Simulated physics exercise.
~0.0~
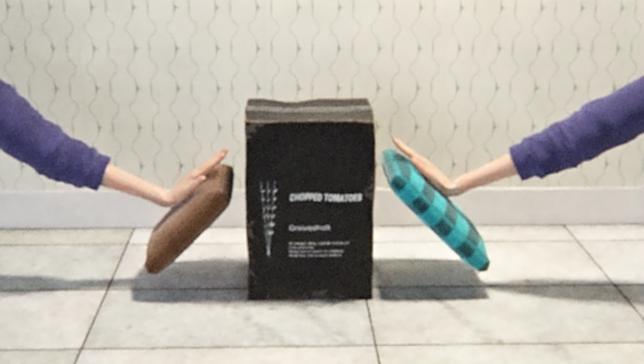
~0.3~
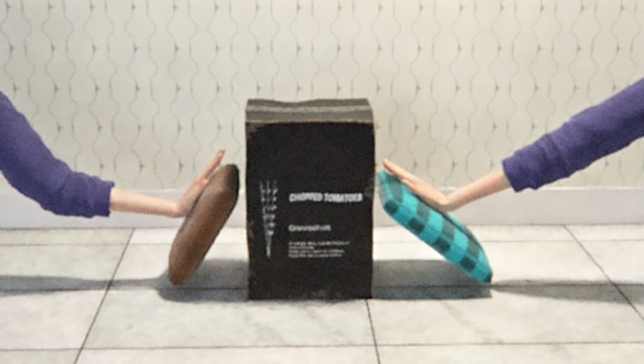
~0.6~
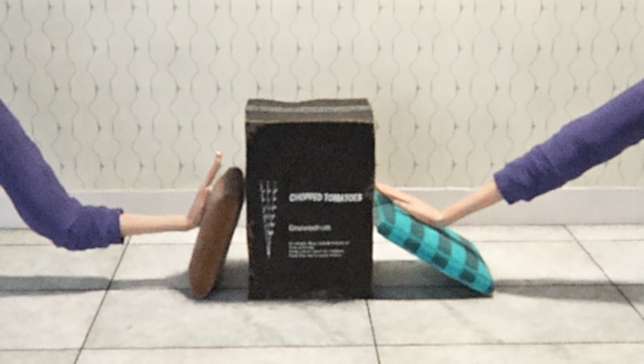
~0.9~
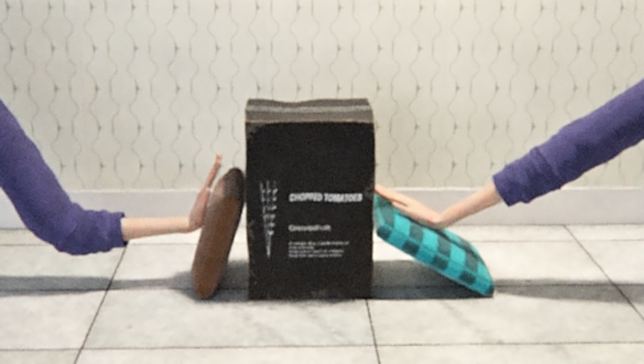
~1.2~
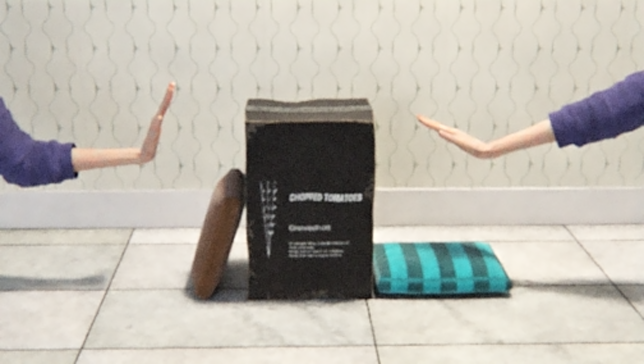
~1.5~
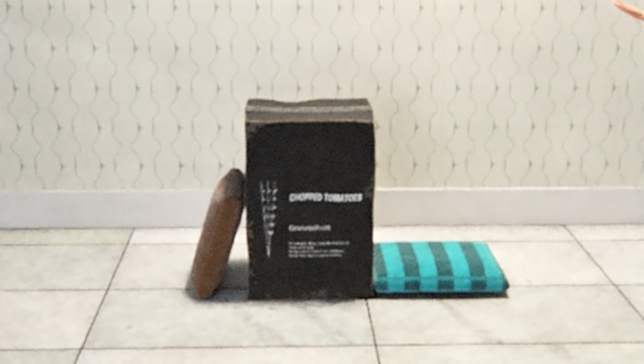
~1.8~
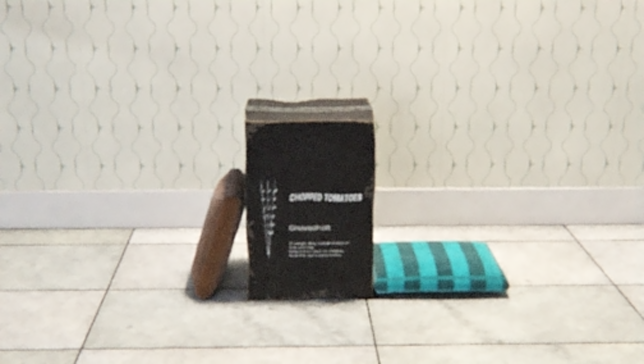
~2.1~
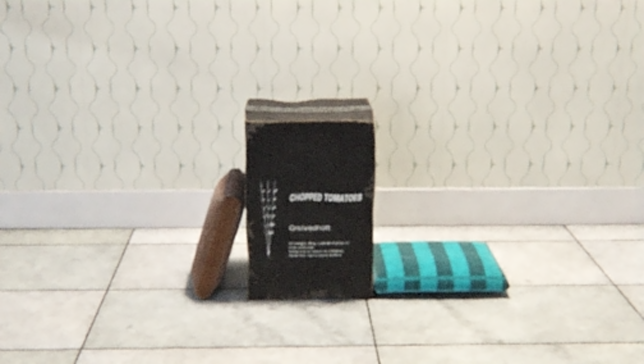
In this clip, two hands press a brown soft bag and a turquoise checked pillow against opposite sides of a black box, then withdraw. The bag on the left stays leaning, while the pillow on the right slides down and ends flat on the tiled floor.
